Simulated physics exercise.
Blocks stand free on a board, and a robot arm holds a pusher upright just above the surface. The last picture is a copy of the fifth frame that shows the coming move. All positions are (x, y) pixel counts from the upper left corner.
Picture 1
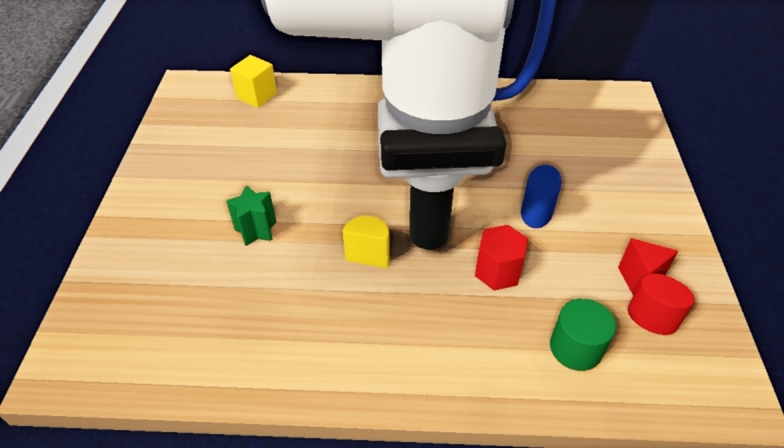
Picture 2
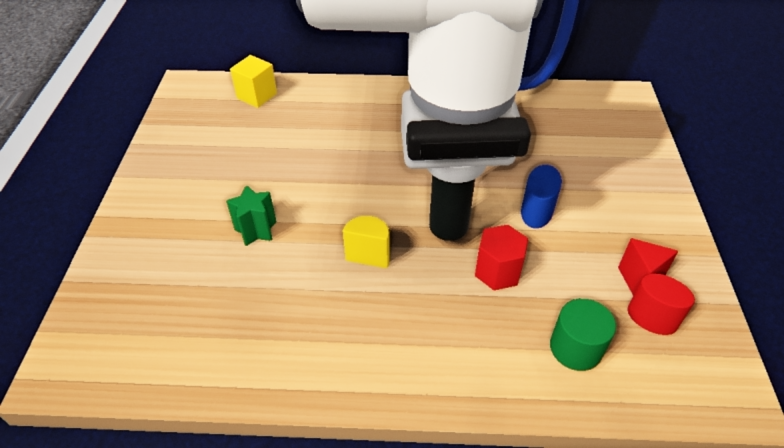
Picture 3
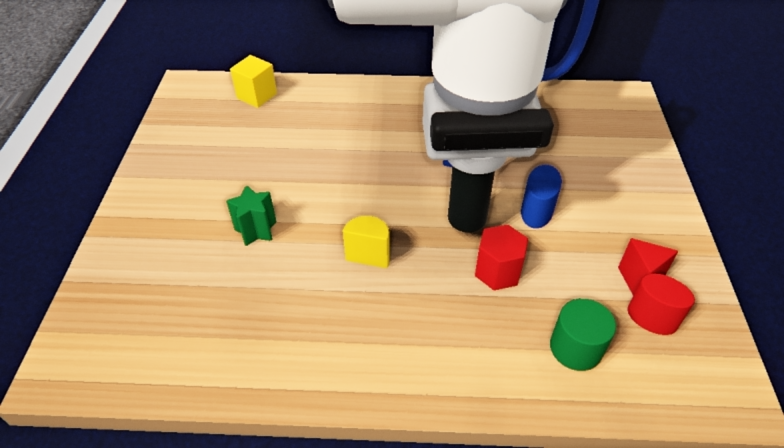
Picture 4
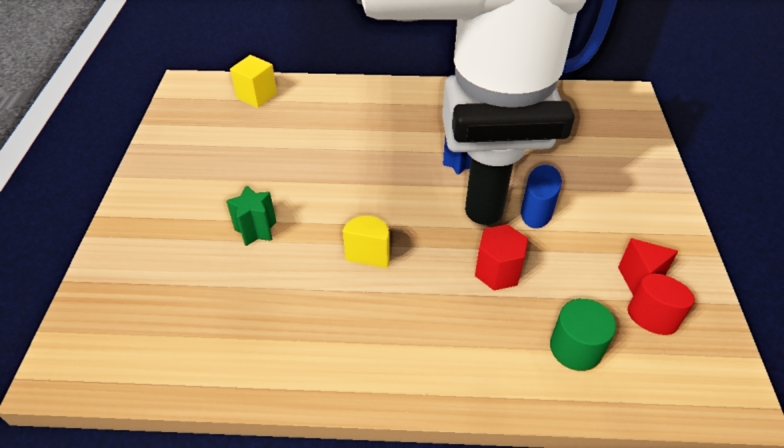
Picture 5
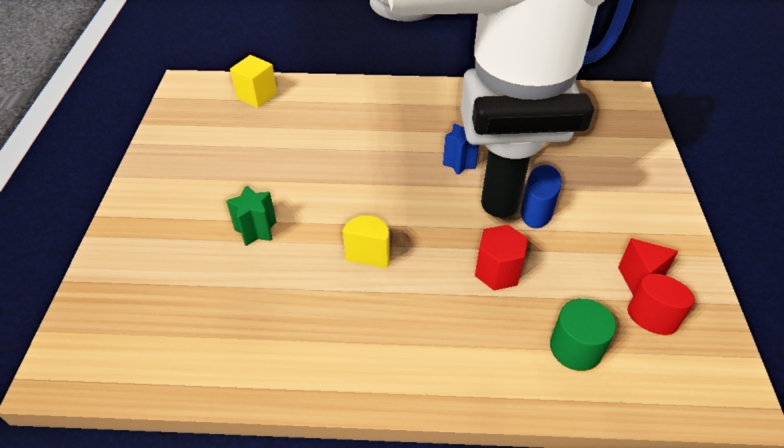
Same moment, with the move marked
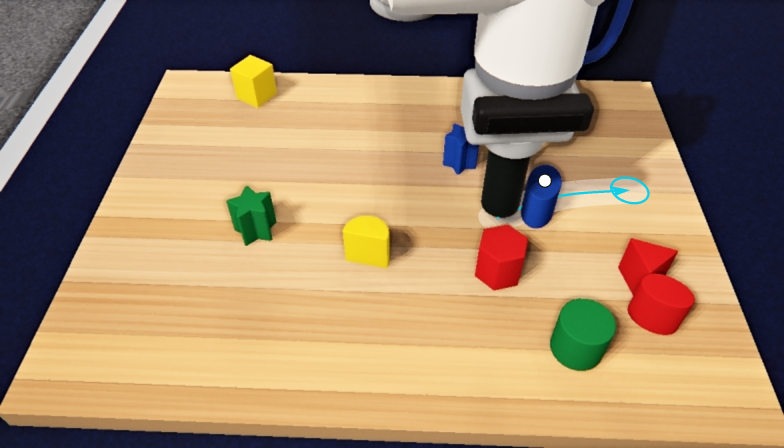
The video shows a robot arm moving its black upright pusher rightward and slightly toward the back of a wooden board, nearing a blue oval block and uncovering a blue star-like block, while the scattered colored blocks stay still.
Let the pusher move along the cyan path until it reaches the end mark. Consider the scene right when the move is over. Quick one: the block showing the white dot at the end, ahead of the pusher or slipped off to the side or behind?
Prediction: Still leading.
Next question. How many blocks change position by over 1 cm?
Once the path ends, one block will have shifted.
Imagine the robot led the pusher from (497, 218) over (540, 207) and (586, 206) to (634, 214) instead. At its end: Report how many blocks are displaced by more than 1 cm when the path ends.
I'd say one block gets moved.
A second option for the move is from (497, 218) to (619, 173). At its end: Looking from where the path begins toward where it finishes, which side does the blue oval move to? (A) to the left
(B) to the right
(B)
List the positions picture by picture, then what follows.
The first frame shows tip of the pusher (429, 236), middles of tops, red hexagon (504, 242), blue oval (545, 181).
The second frame shows pusher (449, 228), nothing pushed.
The third frame shows pusher (467, 220), nothing pushed.
The fourth frame shows pusher (484, 212), nothing pushed.
The fifth frame shows pusher (500, 205), red hexagon (504, 242), blue oval (545, 181).
The line goes from (497, 218) over (538, 201) and (583, 193) to (630, 190); the dot is on the blue oval.
What follows on the original path. One third of the way, pusher (542, 189); blue oval (584, 169).
Two thirds of the way, pusher (587, 181); blue oval (630, 162), turned 10° clockwise.
At the end, pusher (635, 178); red hexagon unmoved; blue oval (675, 154).
